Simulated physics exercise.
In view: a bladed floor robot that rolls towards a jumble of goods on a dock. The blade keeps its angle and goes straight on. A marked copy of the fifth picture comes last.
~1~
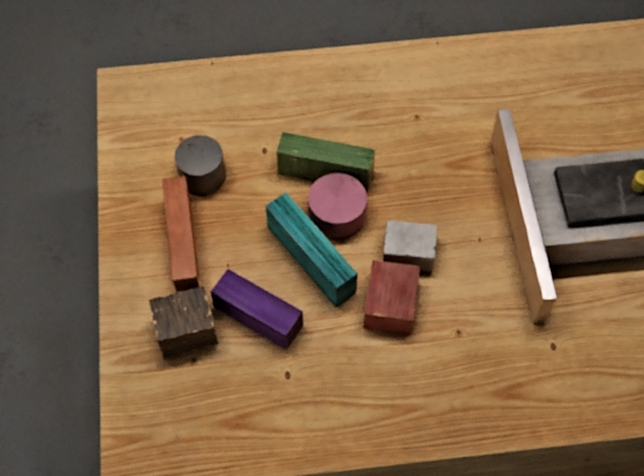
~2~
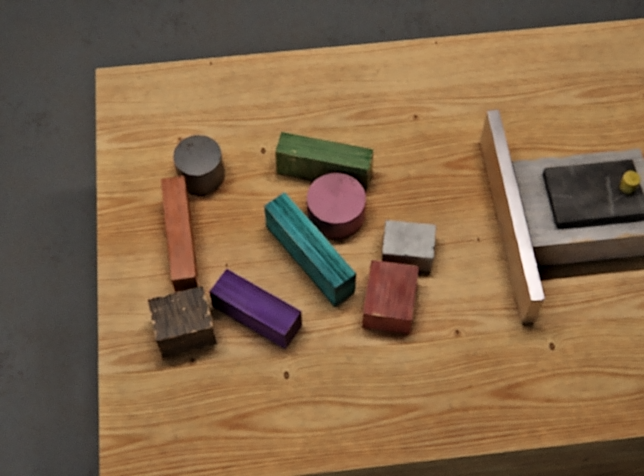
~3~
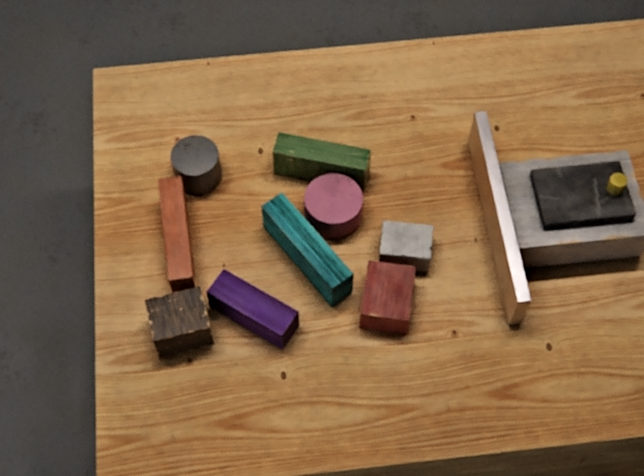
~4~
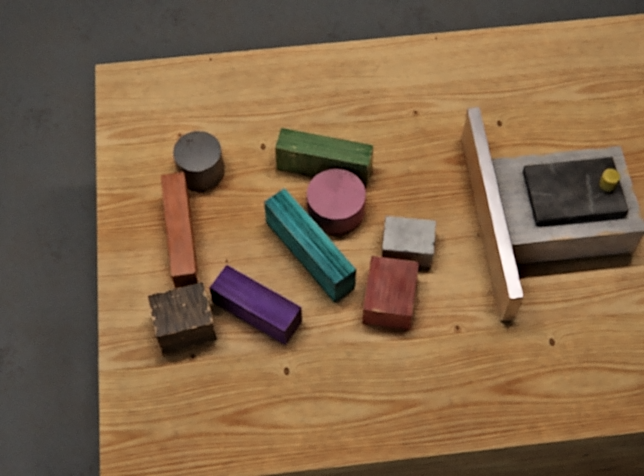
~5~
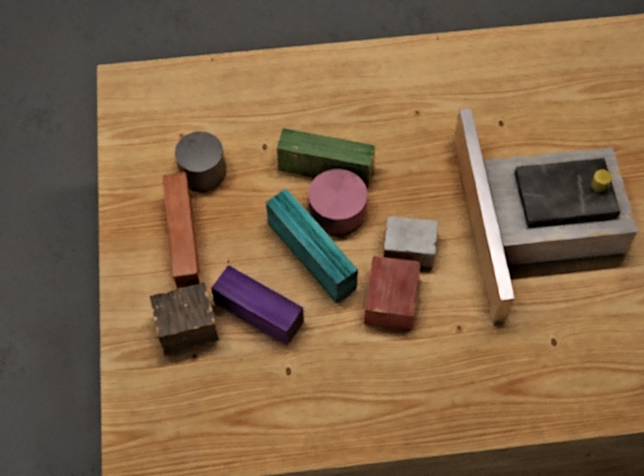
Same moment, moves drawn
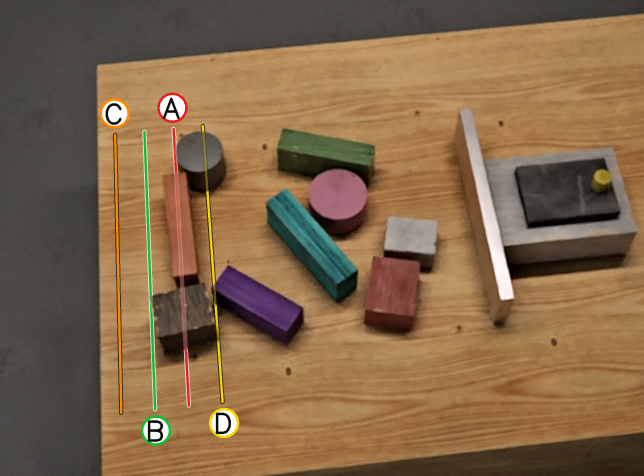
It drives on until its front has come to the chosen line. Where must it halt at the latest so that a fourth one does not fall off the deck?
Line A.
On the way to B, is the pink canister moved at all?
Yes.
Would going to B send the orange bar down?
Yes.
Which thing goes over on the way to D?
It is the black crate.
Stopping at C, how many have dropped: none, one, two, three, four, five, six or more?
In all, six or more.
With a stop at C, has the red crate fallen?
By then, yes.
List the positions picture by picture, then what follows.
Pink canister (337, 206); white crate (410, 246); turquoise stick (311, 249), in the first picture.
Robot (589, 193); orange bar (180, 237), in the second picture.
Robot (576, 194); green bar (322, 161), in the third picture.
Robot (568, 190); black crate (183, 318), in the fourth picture.
Robot (560, 191); pink canister (338, 202); white crate (410, 242); turquoise stick (311, 245), in the fifth picture.
On the copy, A at (181, 257); B at (149, 260); C at (118, 264); D at (212, 254).
On A. First, robot (451, 202); red crate (354, 300); green bar (308, 159).
Then, robot (341, 214); black crate (136, 340); orange bar (158, 234).
Finally, robot (257, 222); orange bar over the edge; black crate over the edge; two fallen.
By contrast, B drops five; C drops eight; D is within the limit but short.
